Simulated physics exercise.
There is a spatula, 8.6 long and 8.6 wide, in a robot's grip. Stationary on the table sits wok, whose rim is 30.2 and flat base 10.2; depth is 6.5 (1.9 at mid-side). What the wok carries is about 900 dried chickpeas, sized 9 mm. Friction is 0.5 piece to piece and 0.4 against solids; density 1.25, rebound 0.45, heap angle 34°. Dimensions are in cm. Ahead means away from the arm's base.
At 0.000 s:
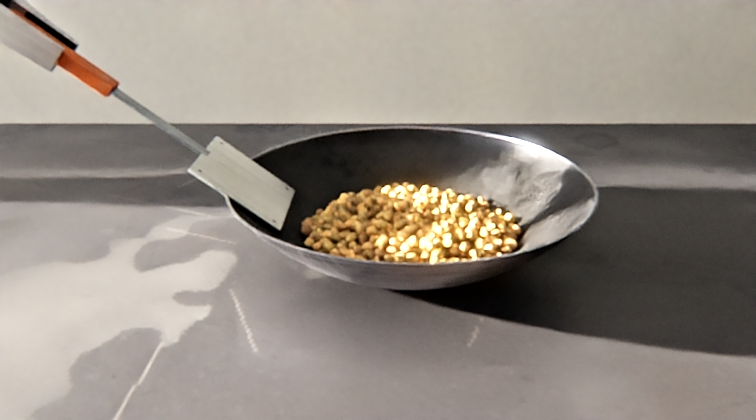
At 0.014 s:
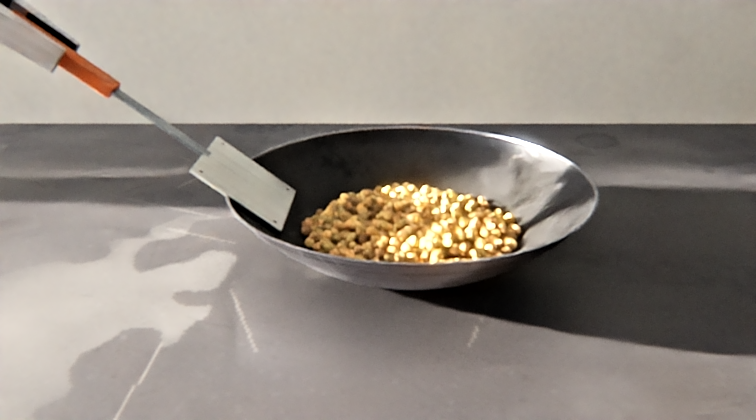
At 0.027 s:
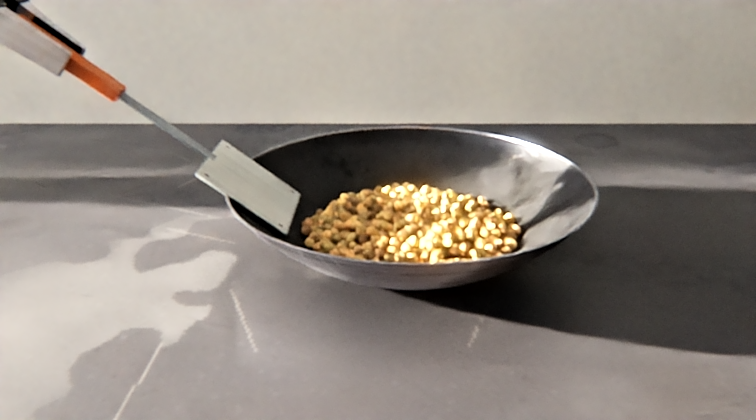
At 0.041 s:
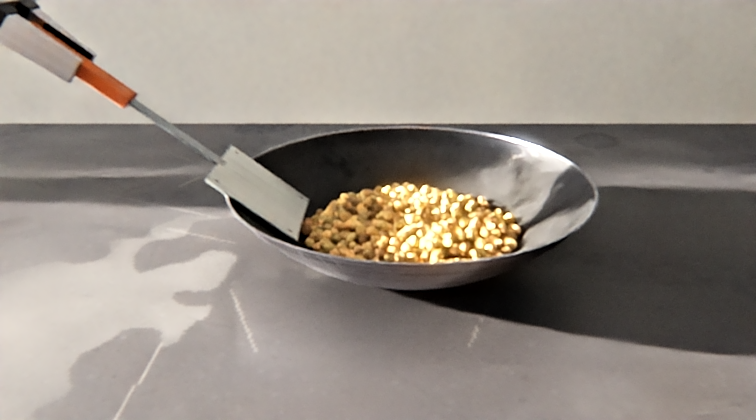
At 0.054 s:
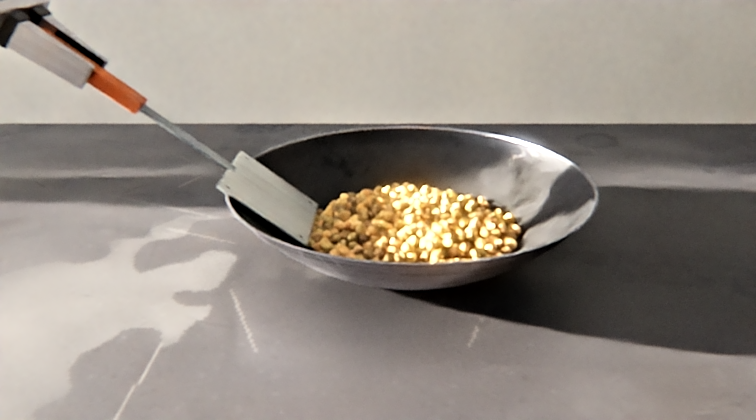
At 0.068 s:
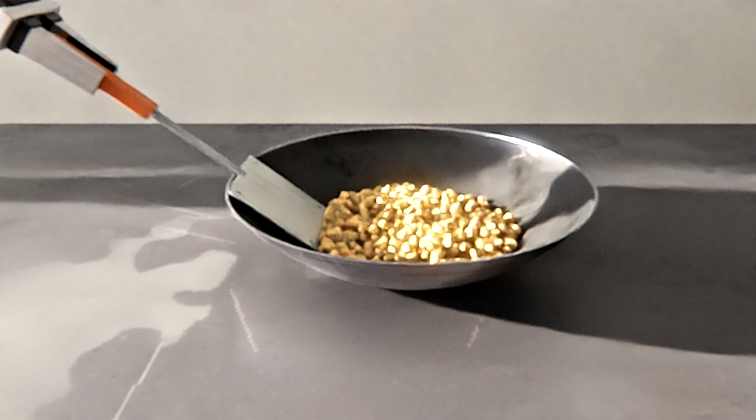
On a grey tabletop, a spatula on a robotic arm sliding slightly right and down inside a still wok, reaching the chickpeas' left edge.
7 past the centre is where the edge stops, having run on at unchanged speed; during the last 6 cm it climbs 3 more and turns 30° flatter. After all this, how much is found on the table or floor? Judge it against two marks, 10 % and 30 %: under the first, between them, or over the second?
Under the first, so below 10 %.
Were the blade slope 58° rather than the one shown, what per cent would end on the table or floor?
In that case, around 0 percent would end up on the table or floor.
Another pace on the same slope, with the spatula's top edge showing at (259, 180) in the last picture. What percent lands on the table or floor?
Near 5 in a hundred.
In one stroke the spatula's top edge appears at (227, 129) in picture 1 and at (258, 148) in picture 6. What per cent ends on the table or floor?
0 per cent.
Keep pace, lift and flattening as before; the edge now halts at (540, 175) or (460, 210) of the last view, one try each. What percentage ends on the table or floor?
Estimates, in order: 20 % and 0 %.
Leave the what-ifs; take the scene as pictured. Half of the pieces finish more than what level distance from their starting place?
It works out to roughly 4 cm.
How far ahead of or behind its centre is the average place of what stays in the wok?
Some 5.0 cm ahead of the centre.
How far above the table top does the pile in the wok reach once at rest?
About 6.5 cm above the table.
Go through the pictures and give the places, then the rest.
The spatula top edge at (203, 152), sloping 38°; upper third of the load around (408, 222), from x 305 to 515, top at y 190; 900 in the wok, in the first frame.
The spatula top edge at (204, 153), sloping 38°; upper third of the load around (408, 222), from x 305 to 515, top at y 190, in the second frame.
The spatula top edge at (210, 156), sloping 38°; upper third of the load around (408, 222), from x 305 to 515, top at y 190, in the third frame.
The spatula top edge at (219, 162), sloping 38°; upper third of the load around (408, 222), from x 305 to 515, top at y 190, in the fourth frame.
The spatula top edge at (230, 168), sloping 38°; upper third of the load around (408, 222), from x 305 to 515, top at y 190, in the fifth frame.
The spatula top edge at (240, 173), sloping 38°; upper third of the load around (406, 221), from x 310 to 515, top at y 190; 900 in the wok, in the sixth frame.
After 0.16 s, sloping 38°, highest piece 4 above the table; 900 in the wok.
After 0.24 s, sloping 28°, highest piece 5 above the table; 900 in the wok.
After 0.49 s, sloping 8°, highest piece 6 above the table; 900 in the wok.
After 1.54 s, sloping 8°, highest piece 6 above the table; 900 in the wok.
In the end, 900 in the wok. That is 0 % on the table or floor.
